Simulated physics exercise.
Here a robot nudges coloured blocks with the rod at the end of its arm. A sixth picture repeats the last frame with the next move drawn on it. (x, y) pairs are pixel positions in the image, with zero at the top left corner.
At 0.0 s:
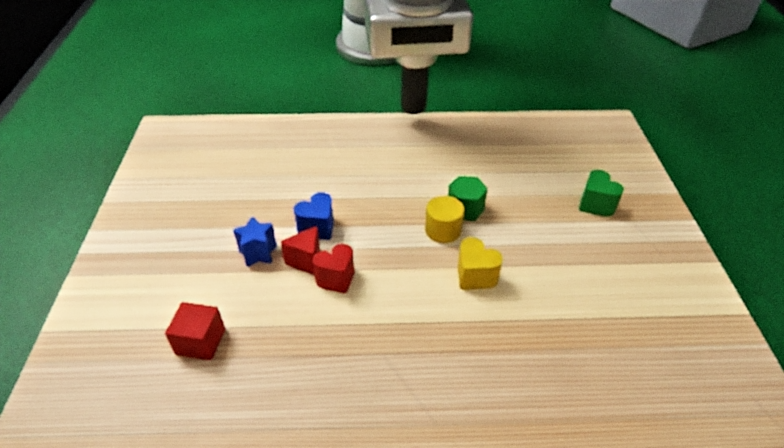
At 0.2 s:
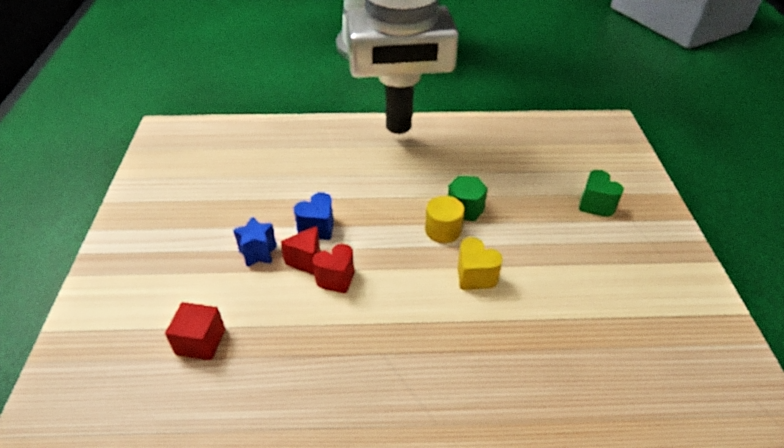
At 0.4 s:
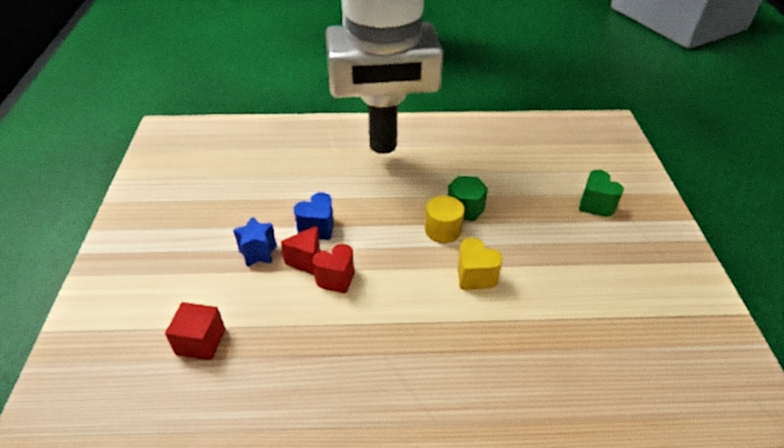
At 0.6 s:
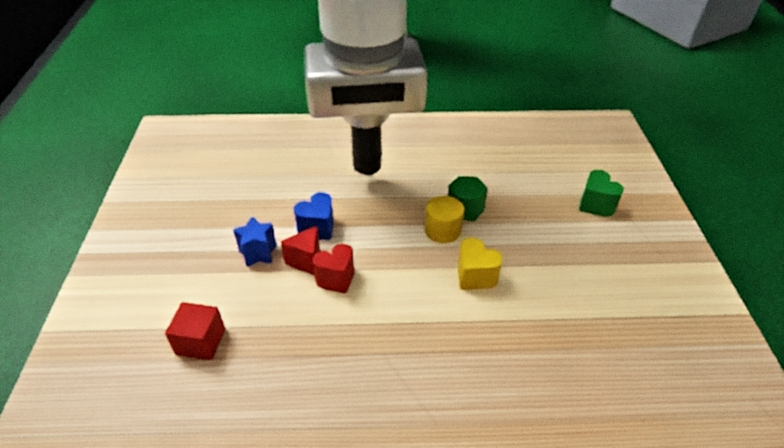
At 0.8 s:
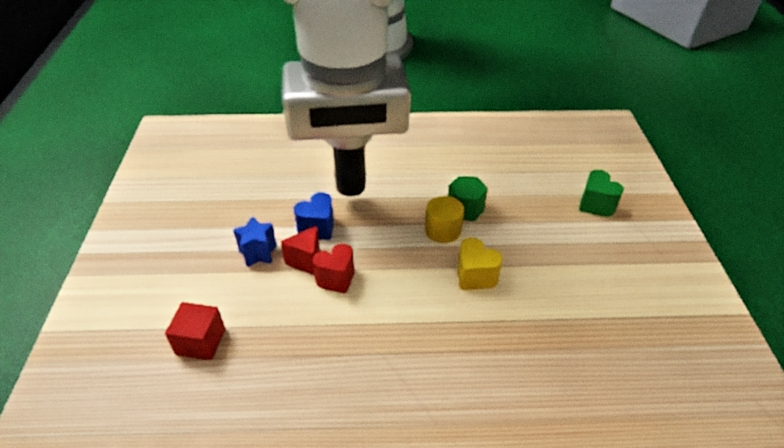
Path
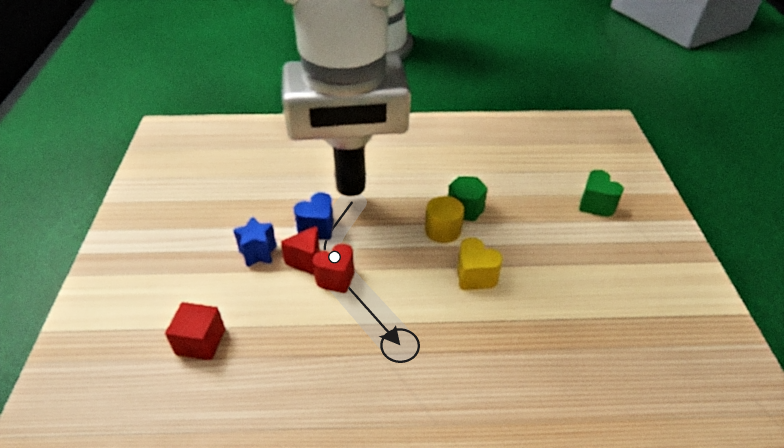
Robot arm with a dark rod moving down and left over a wooden board toward the blue heart, coloured blocks staying still.
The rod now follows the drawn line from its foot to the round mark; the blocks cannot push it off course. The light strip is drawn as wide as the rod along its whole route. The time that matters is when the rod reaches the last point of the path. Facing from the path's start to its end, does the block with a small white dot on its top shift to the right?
I'd say no.
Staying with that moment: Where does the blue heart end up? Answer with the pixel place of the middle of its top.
Located at (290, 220).
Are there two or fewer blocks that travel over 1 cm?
I'd say no.
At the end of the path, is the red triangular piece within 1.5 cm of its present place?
No, it doesn't check out.
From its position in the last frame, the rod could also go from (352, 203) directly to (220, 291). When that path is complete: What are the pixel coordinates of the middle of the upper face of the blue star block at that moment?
Put as a pixel place, it's (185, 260).
The line goes from (352, 203) by way of (325, 246) and (354, 294) to (400, 345); the dot is on the red heart.
The first path, step by step. One third of the way, rod (323, 232); blue star block (249, 231); red triangular piece (297, 248), turned 15° clockwise; blue heart (290, 220).
Two thirds of the way, rod (354, 280); blue star block (249, 231); red triangular piece (293, 257), turned 60° clockwise; blue heart (290, 220); red heart (365, 296).
At the end, rod (401, 331); blue star block (249, 231); red triangular piece (293, 257), turned 60° clockwise; blue heart (290, 220); red heart (406, 354), turned 25° clockwise.
